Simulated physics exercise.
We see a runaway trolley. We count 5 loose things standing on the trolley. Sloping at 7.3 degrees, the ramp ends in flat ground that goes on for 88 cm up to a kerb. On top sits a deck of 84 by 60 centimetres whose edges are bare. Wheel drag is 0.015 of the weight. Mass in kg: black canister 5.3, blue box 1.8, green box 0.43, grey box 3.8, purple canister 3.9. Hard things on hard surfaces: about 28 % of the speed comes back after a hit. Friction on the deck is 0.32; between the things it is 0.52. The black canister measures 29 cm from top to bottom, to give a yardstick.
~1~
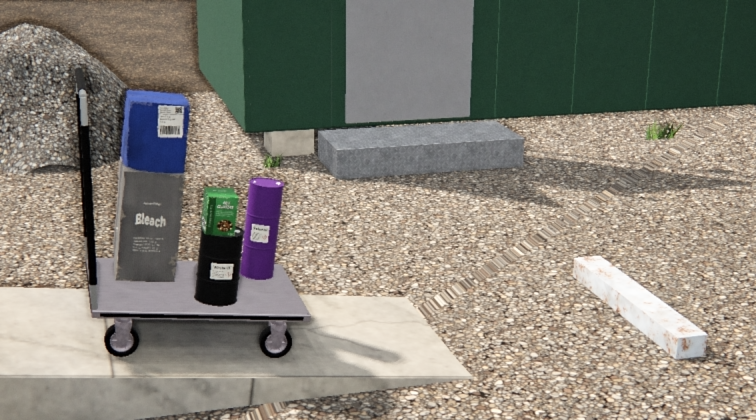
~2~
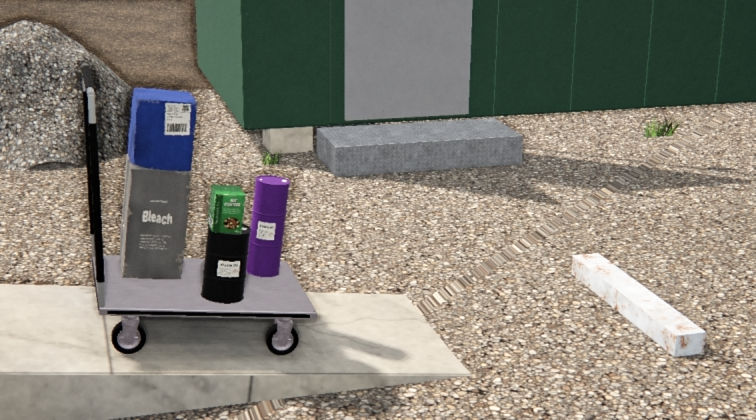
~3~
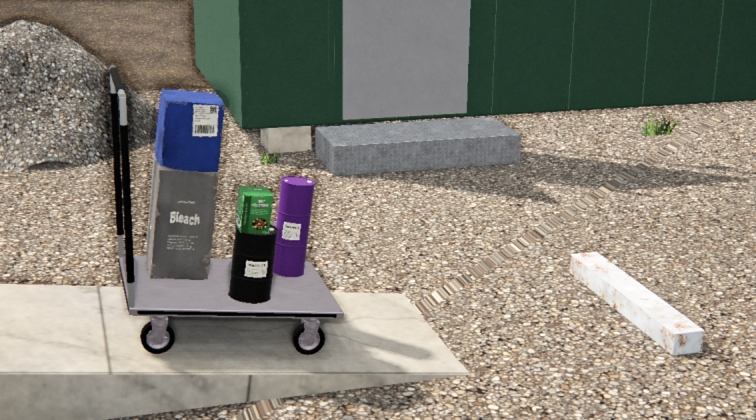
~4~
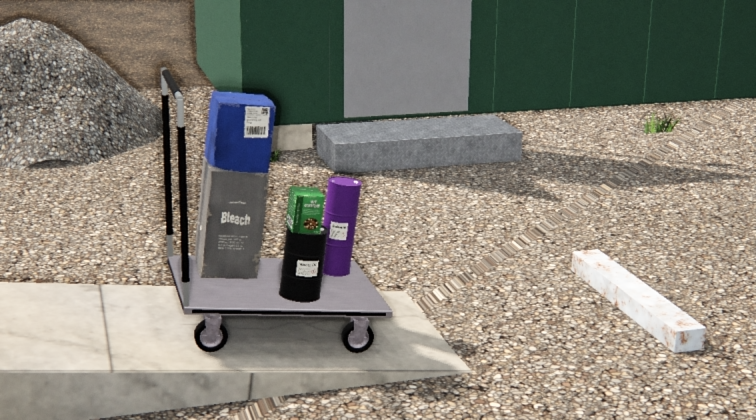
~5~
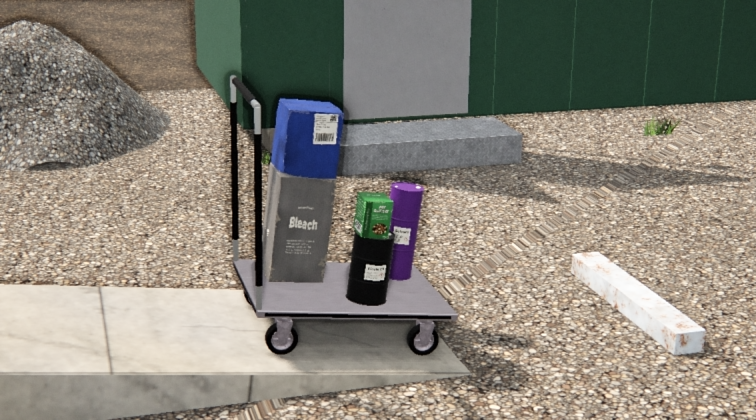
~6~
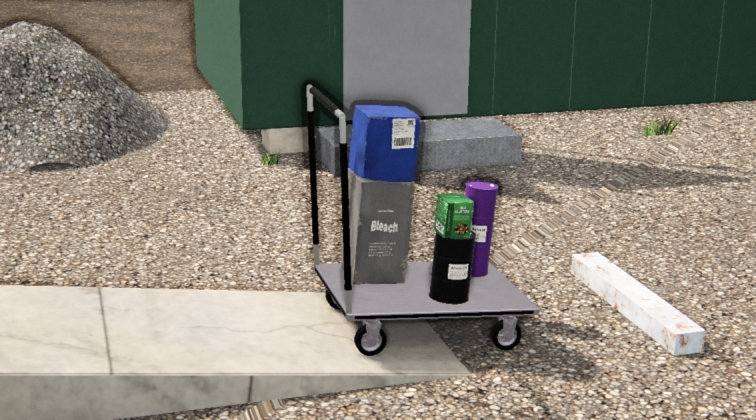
On a paved strip beside a green building, a flat trolley stacked with boxes and canisters rolled to the right, slowly at first and then faster, across the slab toward a white kerb on the gravel.
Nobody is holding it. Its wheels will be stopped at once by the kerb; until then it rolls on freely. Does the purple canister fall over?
It keels over.
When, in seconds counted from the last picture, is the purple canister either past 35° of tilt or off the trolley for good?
Around 0.5 seconds.
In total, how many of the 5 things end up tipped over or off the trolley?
It adds up to 1.
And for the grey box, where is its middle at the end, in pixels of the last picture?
Its middle settles close to pixel (556, 219).
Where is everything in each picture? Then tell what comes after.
In the first frame, 156 cm to the kerb; purple canister (262, 229); black canister (219, 265).
In the second frame, 153 cm to the kerb; green box (226, 209); grey box (154, 217).
In the third frame, 142 cm to the kerb; black canister (253, 262); blue box (189, 130).
In the fourth frame, 122 cm to the kerb; green box (305, 210); grey box (230, 218).
In the fifth frame, 94 cm to the kerb; black canister (370, 266); blue box (307, 138).
In the sixth frame, 58 cm to the kerb; purple canister (477, 229); green box (454, 216).
Then, 0.50 s later than the last frame, trolley at the kerb; purple canister 11 cm from its spot near (617, 217); green box 11 cm from its spot; black canister 11 cm from its spot.
Then, 0.60 s later than the last frame, trolley at the kerb; purple canister now off the trolley; blue box 21 cm from its spot; green box 22 cm from its spot.
Then, 0.90 s later than the last frame, trolley at the kerb; blue box rocked 6° off its seat; grey box rocked 6° off its seat; green box 32 cm from its spot.
When it is over, off the trolley and tipped over, purple canister; not toppled but over 10 cm from the start, black canister, blue box, green box and grey box. End places, in pixels of the last picture, purple canister near (687, 276).
